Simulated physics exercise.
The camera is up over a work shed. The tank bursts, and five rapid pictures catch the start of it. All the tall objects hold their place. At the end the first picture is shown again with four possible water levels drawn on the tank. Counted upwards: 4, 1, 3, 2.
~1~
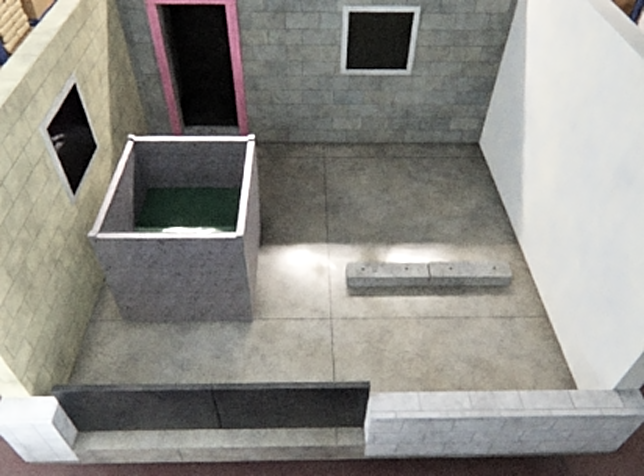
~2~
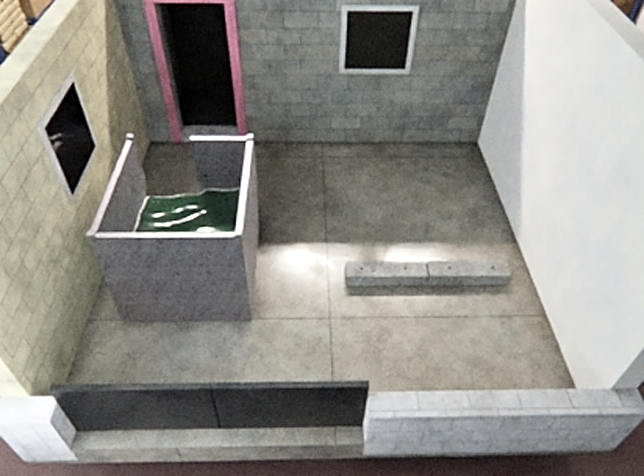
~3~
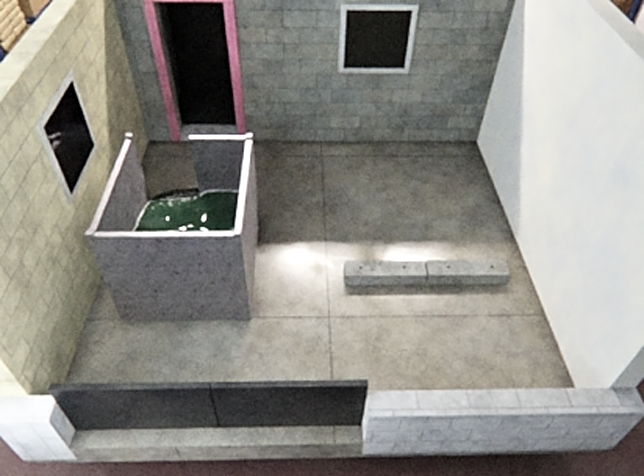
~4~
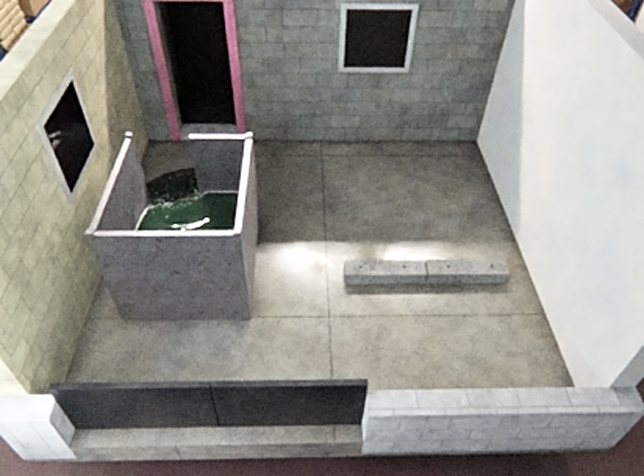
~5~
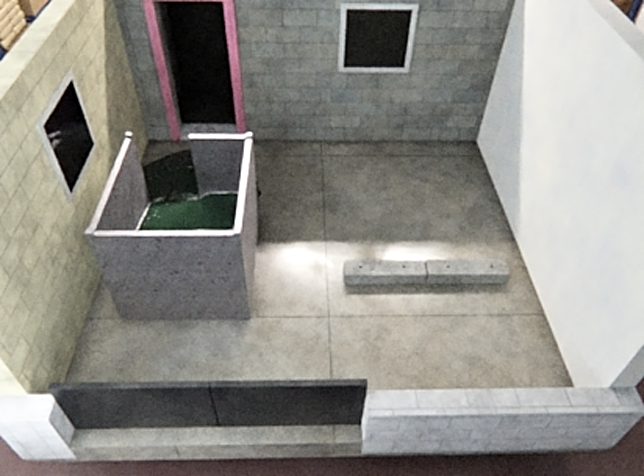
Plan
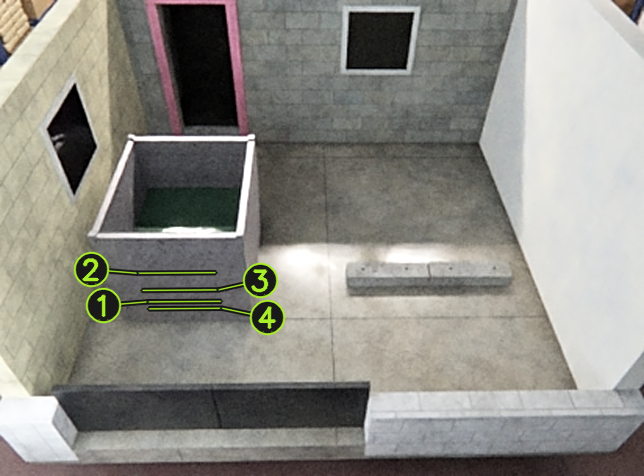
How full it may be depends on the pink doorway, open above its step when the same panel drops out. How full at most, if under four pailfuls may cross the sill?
Go for 1.
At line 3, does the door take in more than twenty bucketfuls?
No, less.
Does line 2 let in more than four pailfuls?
Yes, it does.
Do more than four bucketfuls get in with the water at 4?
No, that is safe.
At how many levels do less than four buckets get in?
Two of them.
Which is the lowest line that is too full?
Here it is line 3.
In lime, 1 at (183, 301); 2 at (176, 272); 3 at (180, 290); 4 at (185, 308); from the bottom up 4, 1, 3, 2.
With 1, a bucket or two gets in.
With 2, dozens of bucketfuls pour in.
With 3, about 9 bucketfuls get in.
With 4, nothing gets over.
